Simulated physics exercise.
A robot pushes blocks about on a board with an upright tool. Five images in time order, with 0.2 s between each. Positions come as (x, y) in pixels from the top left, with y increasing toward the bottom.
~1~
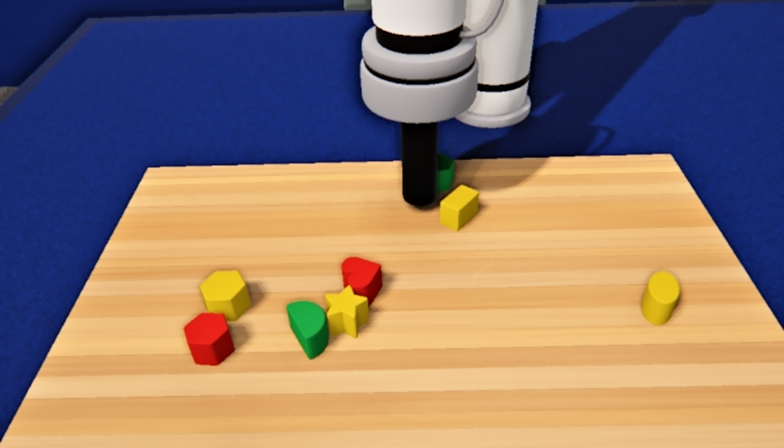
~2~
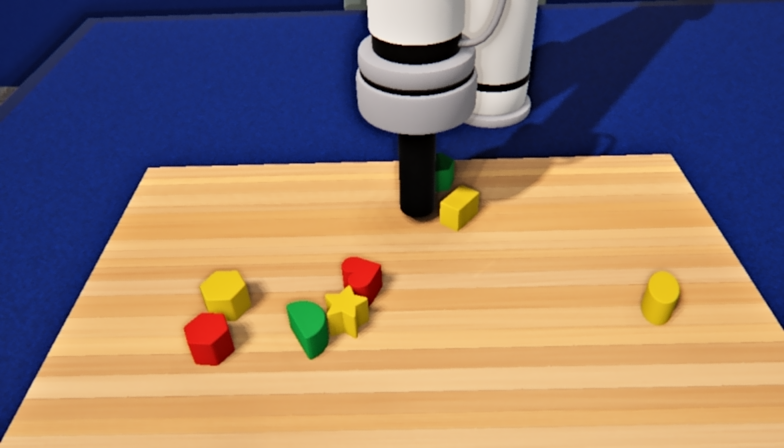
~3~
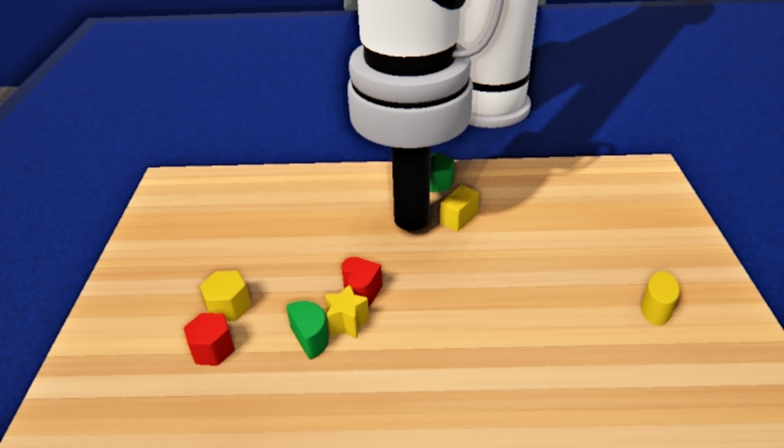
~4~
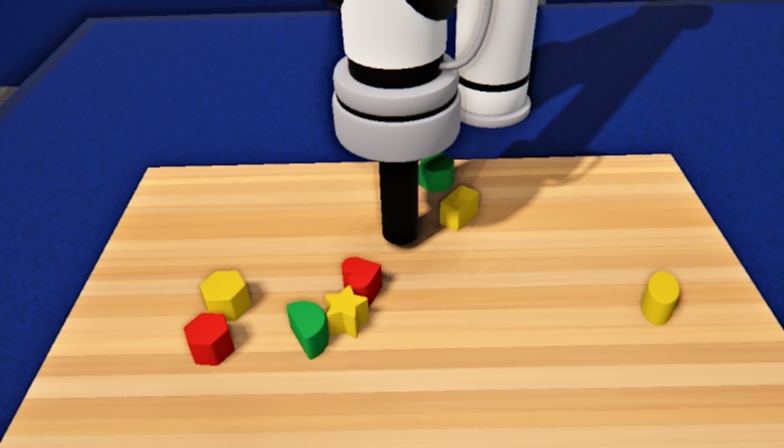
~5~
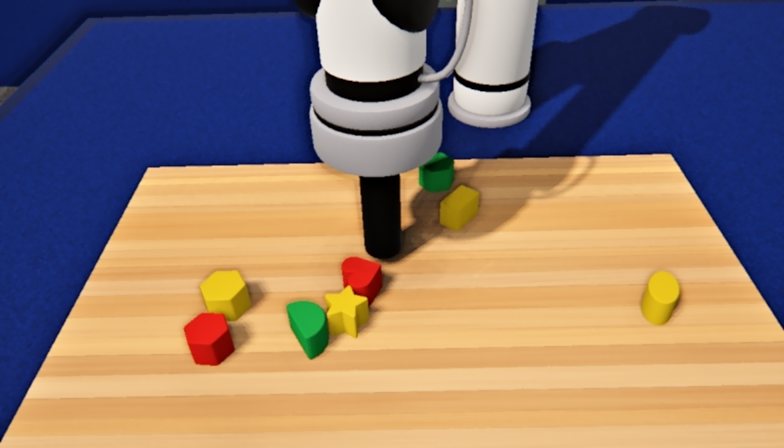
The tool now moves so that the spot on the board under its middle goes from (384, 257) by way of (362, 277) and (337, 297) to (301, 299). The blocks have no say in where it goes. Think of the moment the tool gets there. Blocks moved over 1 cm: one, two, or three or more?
The answer will be two.
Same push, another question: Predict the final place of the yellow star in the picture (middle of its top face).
Pixel (341, 321).
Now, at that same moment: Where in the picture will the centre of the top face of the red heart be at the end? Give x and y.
The middle of the upper face of the red heart will lie at about (353, 297) in the picture.
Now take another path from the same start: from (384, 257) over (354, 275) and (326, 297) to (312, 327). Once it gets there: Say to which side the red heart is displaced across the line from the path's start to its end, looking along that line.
It goes left.
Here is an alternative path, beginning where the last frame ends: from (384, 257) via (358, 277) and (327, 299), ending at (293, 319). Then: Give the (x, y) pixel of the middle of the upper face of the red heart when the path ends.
Its top middle will sit at (352, 294).
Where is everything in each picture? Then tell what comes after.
The first picture shows tool tip (419, 196); block tops, green D-shaped block (307, 315); yellow star (345, 301); red heart (360, 270).
The second picture shows tool (417, 207); blocks unchanged.
The third picture shows tool (412, 220); blocks unchanged.
The fourth picture shows tool (400, 233); blocks unchanged.
The fifth picture shows tool (383, 247); green D-shaped block (307, 315); yellow star (345, 301); red heart (360, 270).
What follows on the original path. One third of the way, tool (361, 267); yellow star (342, 304); red heart (356, 281), turned 25° anticlockwise.
Two thirds of the way, tool (334, 287); yellow star (341, 321), turned 15° clockwise; red heart (353, 297), turned 55° anticlockwise.
At the end, tool (299, 289); green D-shaped block in place; yellow star (341, 321), turned 15° clockwise; red heart (353, 297), turned 55° anticlockwise.
